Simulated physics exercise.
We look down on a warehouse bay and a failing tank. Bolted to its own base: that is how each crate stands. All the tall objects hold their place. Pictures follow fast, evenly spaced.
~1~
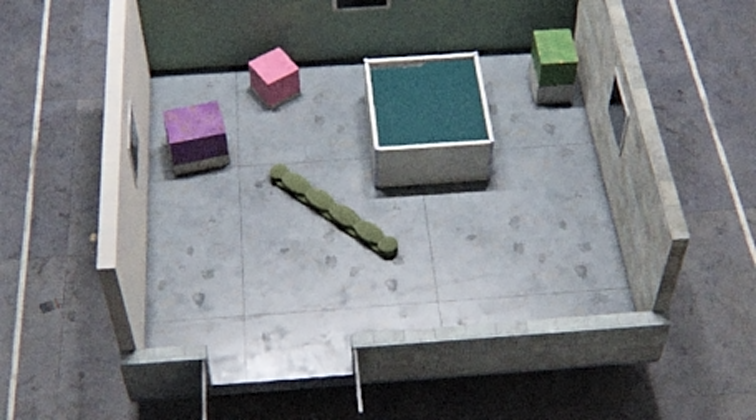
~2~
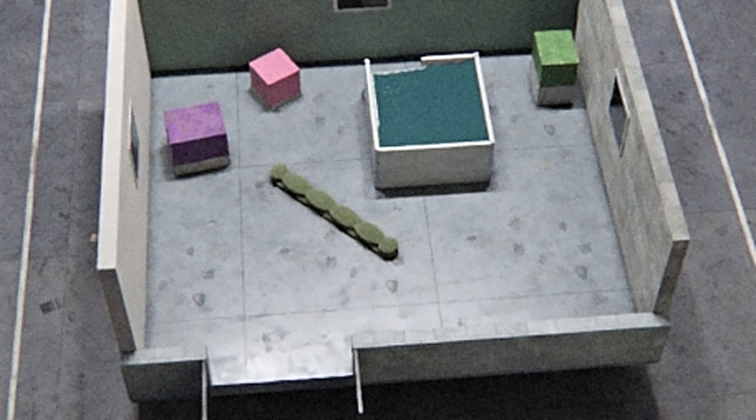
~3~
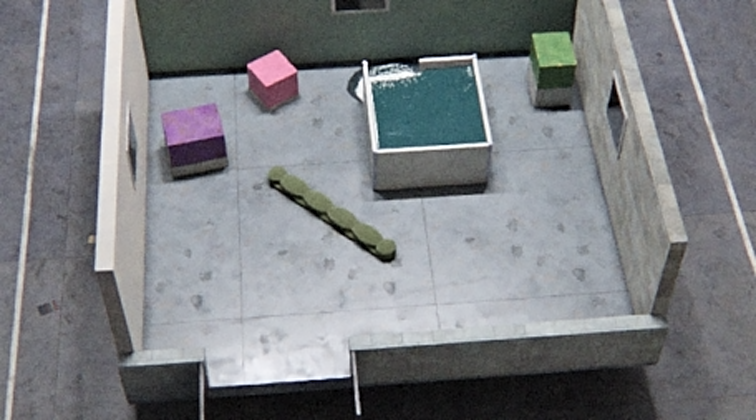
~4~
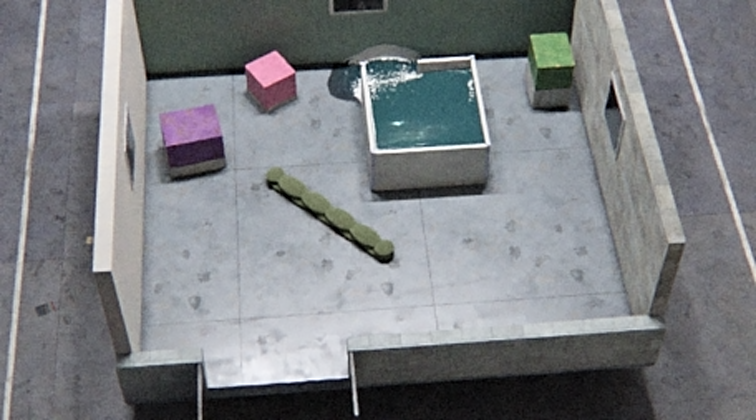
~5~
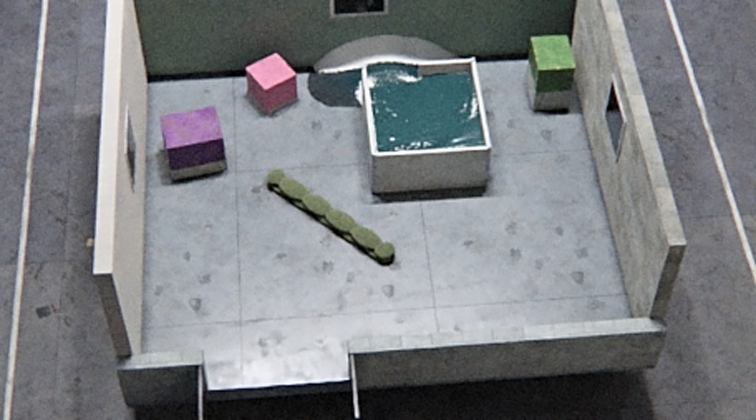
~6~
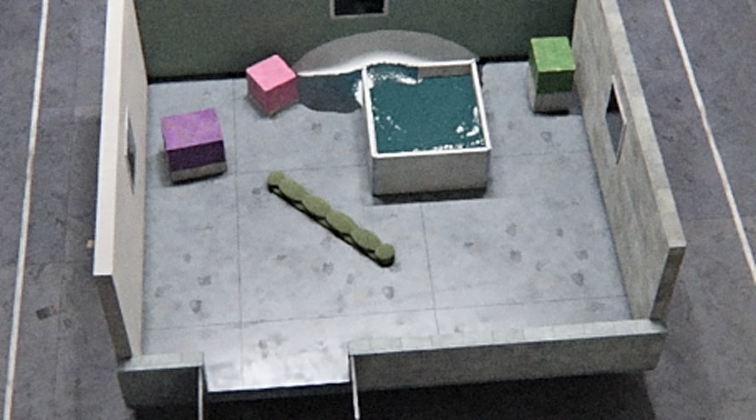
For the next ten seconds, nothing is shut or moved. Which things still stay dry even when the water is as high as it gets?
Outcome: Purple crate: Spared; pink crate: Reached; green crate: Spared.
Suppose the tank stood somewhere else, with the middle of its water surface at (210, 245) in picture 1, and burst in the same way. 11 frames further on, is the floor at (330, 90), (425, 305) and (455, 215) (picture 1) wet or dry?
One after the other: Under water, not flooded, clear.
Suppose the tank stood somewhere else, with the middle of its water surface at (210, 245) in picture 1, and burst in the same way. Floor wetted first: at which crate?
Answer: The one in purple.
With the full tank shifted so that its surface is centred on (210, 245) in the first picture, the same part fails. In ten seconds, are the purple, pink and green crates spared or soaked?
Purple flooded, pink flooded, green untouched.
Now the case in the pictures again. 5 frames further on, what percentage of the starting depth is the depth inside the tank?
66 per cent or thereabouts.
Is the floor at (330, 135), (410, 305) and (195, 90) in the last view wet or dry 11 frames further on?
Going through them one by one, the first is waterlogged, the second spared and the third waterlogged.
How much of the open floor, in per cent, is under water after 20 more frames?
Around 55 percent.
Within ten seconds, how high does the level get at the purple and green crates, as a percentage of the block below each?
Near 60 and 70 in a hundred.
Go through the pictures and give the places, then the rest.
The water tank at (428, 103) is whole and still, in the first frame.
The front is at a hidden place, out from the gap on the water tank's far side, in the second frame.
The front is at a hidden place, out from the gap on the water tank's far side, in the third frame.
Water pours out on the water tank's far side and has run to (340, 64), in the fourth frame.
Water pours out on the water tank's far side and has run to (461, 59), in the fifth frame.
The front is at a hidden place, out from the gap on the water tank's far side, in the sixth frame.
A moment on, water covers 15 % of the floor; the purple crate not reached, the pink crate water round its plinth, the green crate water round its plinth.
Next, water covers 30 % of the floor; the purple crate water round its plinth, the pink crate water round its plinth, the green crate water round its plinth.
Then, water covers 55 % of the floor; the purple crate water round its plinth, the pink crate water round its plinth, the green crate water round its plinth.
Later, water covers 80 % of the floor; the purple crate water round its plinth, the pink crate water round its plinth, the green crate water round its plinth.
In the end, water covers 95 % of the floor; the purple crate stayed above the water, the pink crate was topped, the green crate stayed above the water.
